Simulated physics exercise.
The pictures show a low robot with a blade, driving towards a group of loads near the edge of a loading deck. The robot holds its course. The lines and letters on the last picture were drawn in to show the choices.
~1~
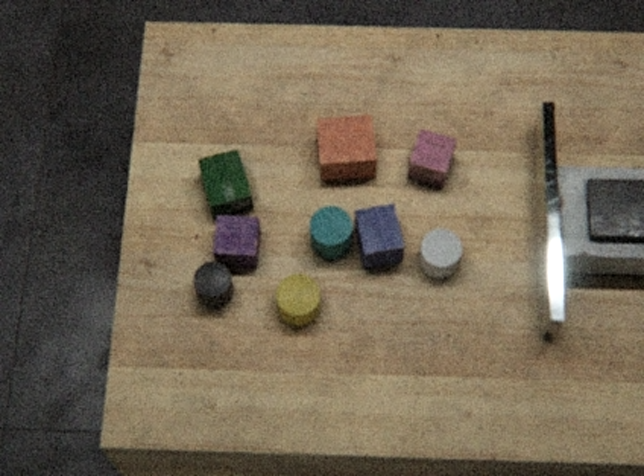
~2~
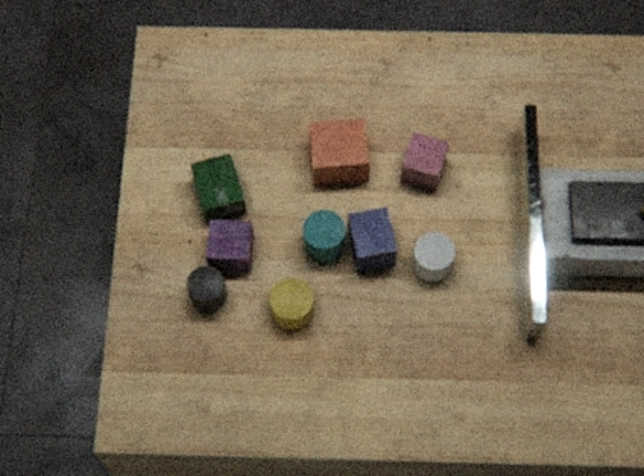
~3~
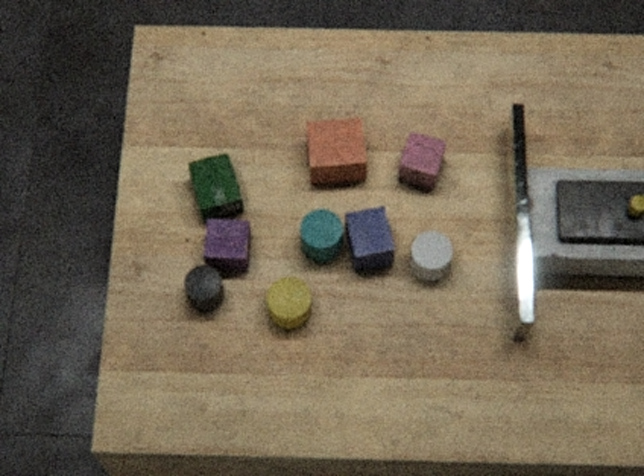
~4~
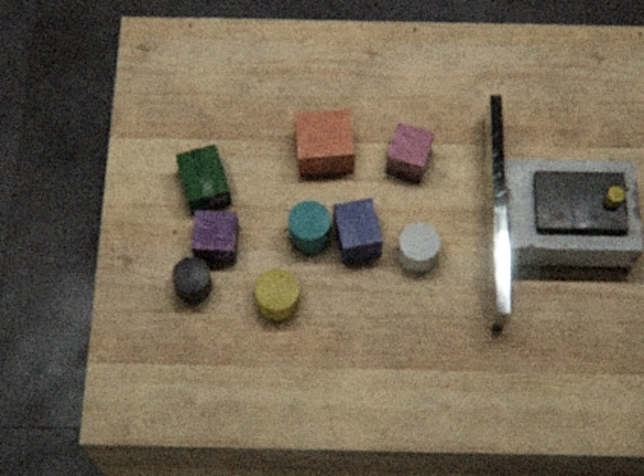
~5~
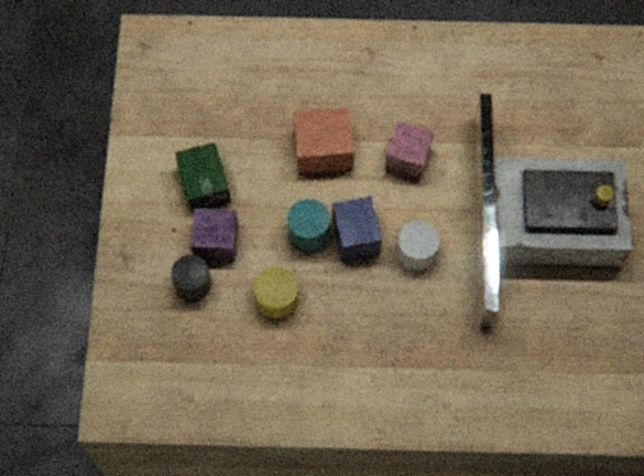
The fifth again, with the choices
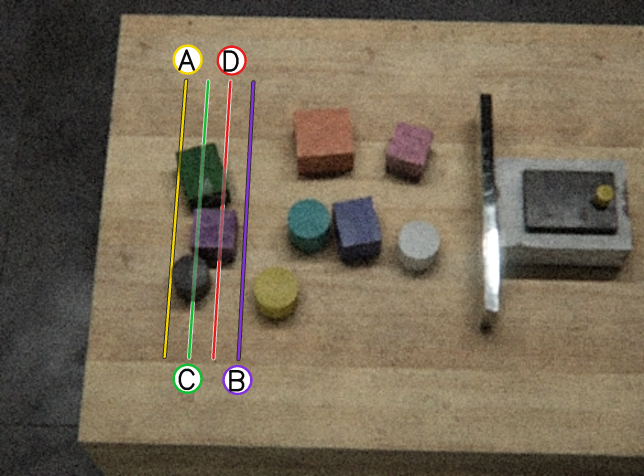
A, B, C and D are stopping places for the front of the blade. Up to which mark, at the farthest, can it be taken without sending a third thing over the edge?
No farther than A.
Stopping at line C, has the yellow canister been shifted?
Yes.
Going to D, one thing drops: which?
It is the black canister.
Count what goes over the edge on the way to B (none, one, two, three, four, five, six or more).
In all, none.
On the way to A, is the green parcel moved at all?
By then, yes.
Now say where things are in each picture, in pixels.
In the first frame, turquoise canister (332, 233); yellow canister (299, 300); white canister (441, 254).
In the second frame, robot (610, 211); purple crate (230, 246).
In the third frame, robot (597, 210); black canister (205, 289).
In the fourth frame, robot (573, 201); orange crate (324, 143).
In the fifth frame, robot (563, 200); turquoise canister (309, 226); yellow canister (277, 293); white canister (418, 247).
On the marked copy, A at (176, 212); B at (246, 214); C at (199, 213); D at (222, 214).
Taking A. A third of the way, robot (450, 197); orange crate (304, 140); pink box (350, 151).
Two thirds of the way, robot (336, 195); green parcel (180, 186); purple crate (188, 233).
When it is over, robot (250, 192); green parcel (107, 184); purple crate (103, 231); none fallen.
As for the rest, B is within the limit but short; C is within the limit but short; D is within the limit but short.
